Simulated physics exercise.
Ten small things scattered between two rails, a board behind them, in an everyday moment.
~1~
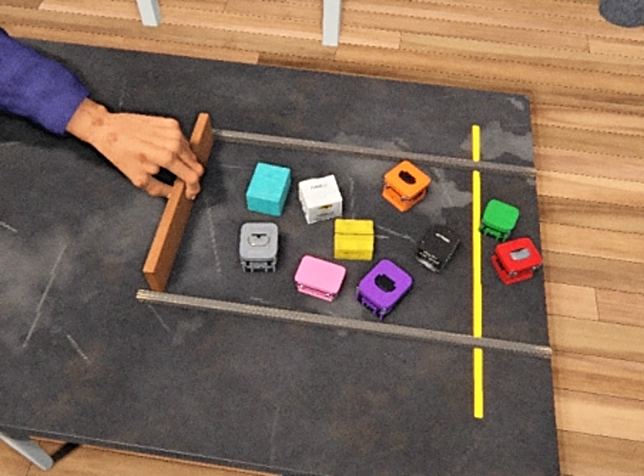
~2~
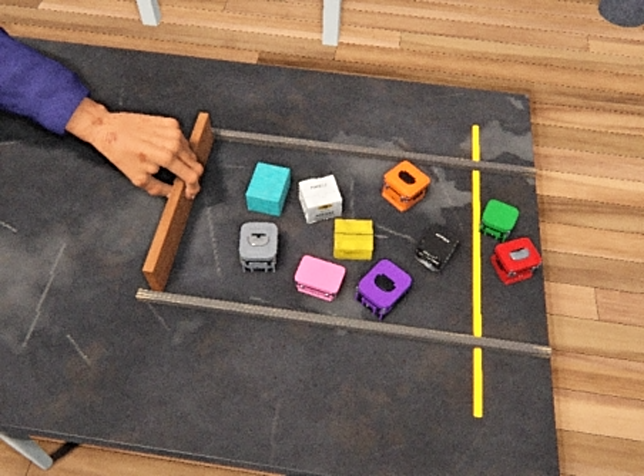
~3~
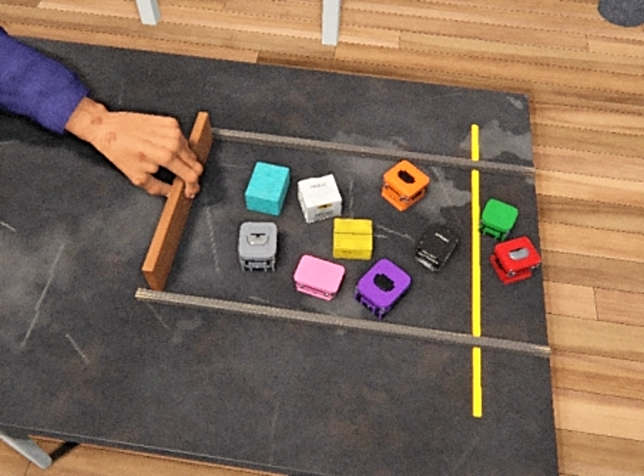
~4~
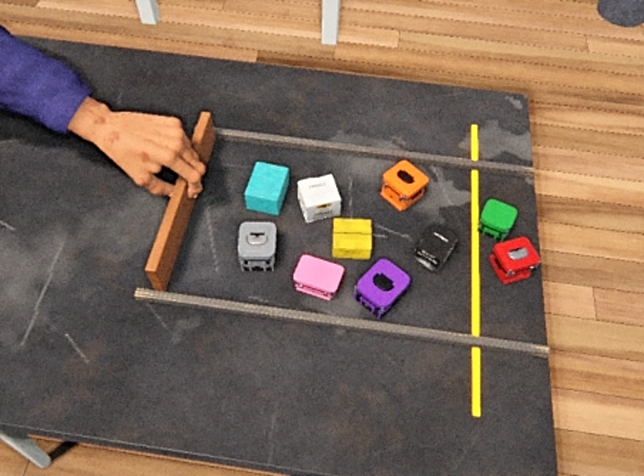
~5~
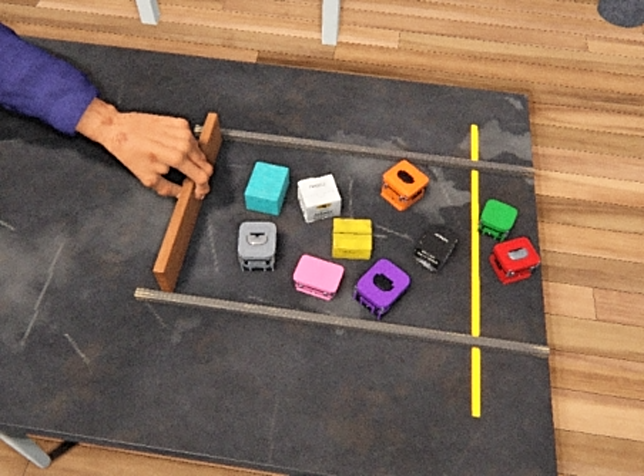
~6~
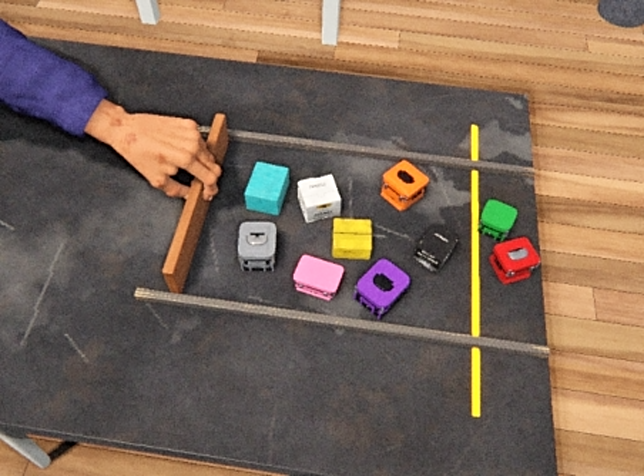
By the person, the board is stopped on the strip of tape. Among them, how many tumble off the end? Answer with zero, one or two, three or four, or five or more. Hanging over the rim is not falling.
Three or four.
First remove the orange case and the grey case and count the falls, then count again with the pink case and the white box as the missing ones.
You'd get 2 in the first case and 1 in the second one.
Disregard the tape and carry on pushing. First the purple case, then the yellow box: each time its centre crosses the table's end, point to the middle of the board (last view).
Its middle is about (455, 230) and about (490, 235).
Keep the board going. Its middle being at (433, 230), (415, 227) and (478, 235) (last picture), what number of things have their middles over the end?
That makes 1, 0, 4.
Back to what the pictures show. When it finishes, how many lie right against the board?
The number is 3.
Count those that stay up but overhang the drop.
It comes to 2.
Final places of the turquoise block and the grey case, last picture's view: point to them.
First (495, 218), then (496, 273).
A little later, none off yet; red case at rest near (513, 260); green case at rest near (496, 221); black box at rest near (435, 249).
Next, none off yet; red case at rest near (513, 260); green case at rest near (496, 221); black box shifted a little near (449, 250).
Later still, none off yet; red case tilted a little near (558, 269); green case shifted about its own width near (522, 223); black box shifted well along near (524, 260).
When it is over, the number that fall off is three or four; down, purple case, black box, green case and red case.
